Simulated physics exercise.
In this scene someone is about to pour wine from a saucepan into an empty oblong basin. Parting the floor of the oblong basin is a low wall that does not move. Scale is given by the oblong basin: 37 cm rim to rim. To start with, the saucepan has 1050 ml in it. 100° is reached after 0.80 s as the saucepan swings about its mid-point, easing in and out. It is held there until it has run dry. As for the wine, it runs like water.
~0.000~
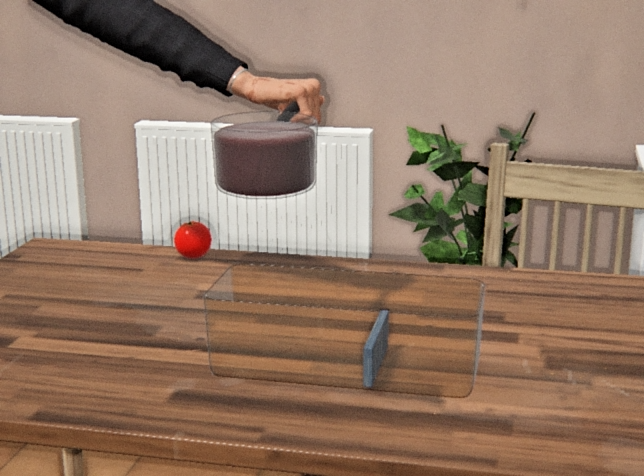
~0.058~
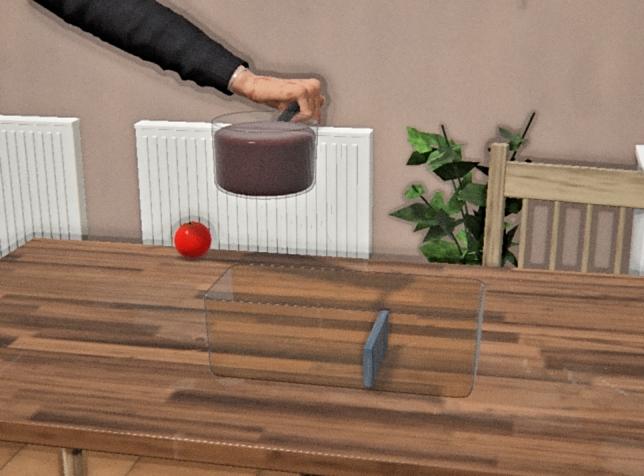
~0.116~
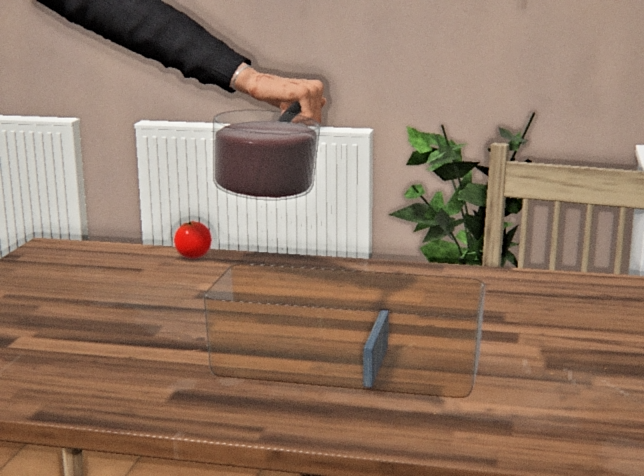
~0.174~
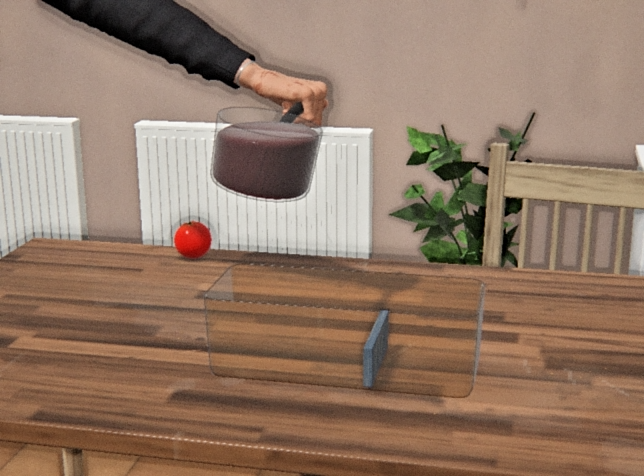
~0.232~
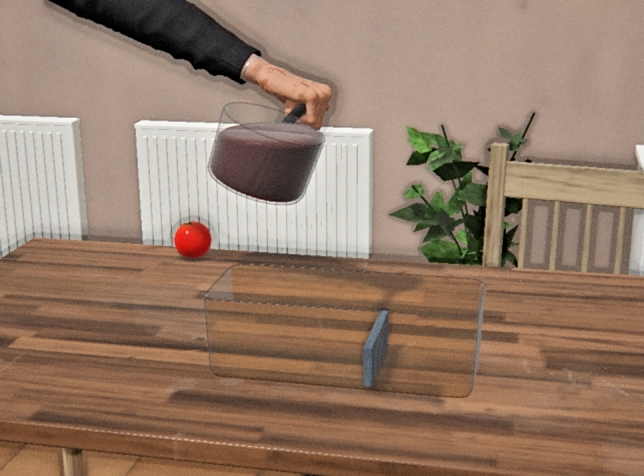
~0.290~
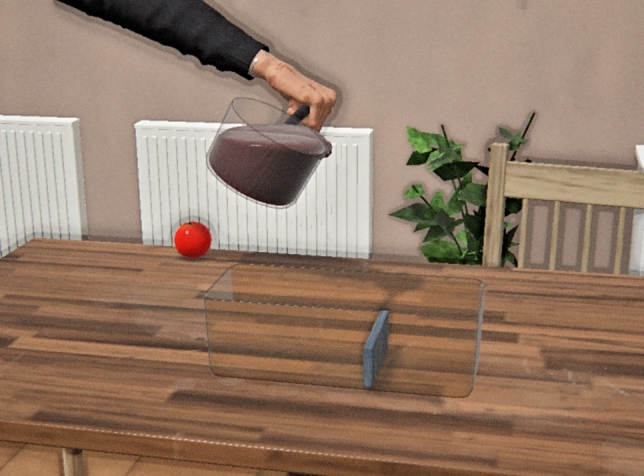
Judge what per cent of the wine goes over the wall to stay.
48 percent, roughly.
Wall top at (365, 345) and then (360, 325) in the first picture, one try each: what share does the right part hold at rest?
One try each: Around 60 percent and then around 75 percent.
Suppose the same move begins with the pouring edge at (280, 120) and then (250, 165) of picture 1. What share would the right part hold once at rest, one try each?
Some 5 and 5 per cent, in that order.
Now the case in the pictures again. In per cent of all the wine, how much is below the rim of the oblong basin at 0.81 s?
I reckon close to 74 per cent.
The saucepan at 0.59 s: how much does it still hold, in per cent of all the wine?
At that time about 46 in a hundred parts are still held.
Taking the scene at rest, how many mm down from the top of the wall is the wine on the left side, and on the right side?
40 mm left, 30 mm right.
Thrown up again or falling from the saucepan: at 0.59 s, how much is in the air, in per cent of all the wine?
Roughly 40 percent.
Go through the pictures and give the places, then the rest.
In the first picture, it leans 0°; its right rim is at (315, 125); the wine meets the walls at (218, 129) and (315, 133); the oblong basin's rim runs from (218, 281) to (481, 300); the wall's top is at (377, 330).
In the second picture, it leans 1°; its right rim is at (316, 126); the wine meets the walls at (218, 129) and (315, 133).
In the third picture, it leans 5°; its right rim is at (318, 129); the wine meets the walls at (219, 128) and (317, 134).
In the fourth picture, it leans 11°; its right rim is at (320, 135); the wine meets the walls at (221, 129) and (319, 135).
In the fifth picture, it leans 19°; its right rim is at (323, 144); the wine meets the walls at (221, 132) and (323, 138).
In the sixth picture, it leans 29°; its right rim is at (324, 154); the wine meets the walls at (219, 138) and (321, 145); 3 per cent is over the edge.
By 0.59 s the tilt is 84° and 45 per cent is still to pour, 4 is left of the wall and 12 right of it.
By 0.81 s the tilt is 100° and 11 per cent is still to pour, 26 is left of the wall and 48 right of it.
By 1.05 s the tilt is 100° and 2 per cent is still to pour, 44 is left of the wall and 48 right of it.
By 1.30 s the tilt is 100° and 0 per cent is still to pour, 49 is left of the wall and 48 right of it.
At rest 50 per cent lies left of the wall, 48 right of it and 2 outside.
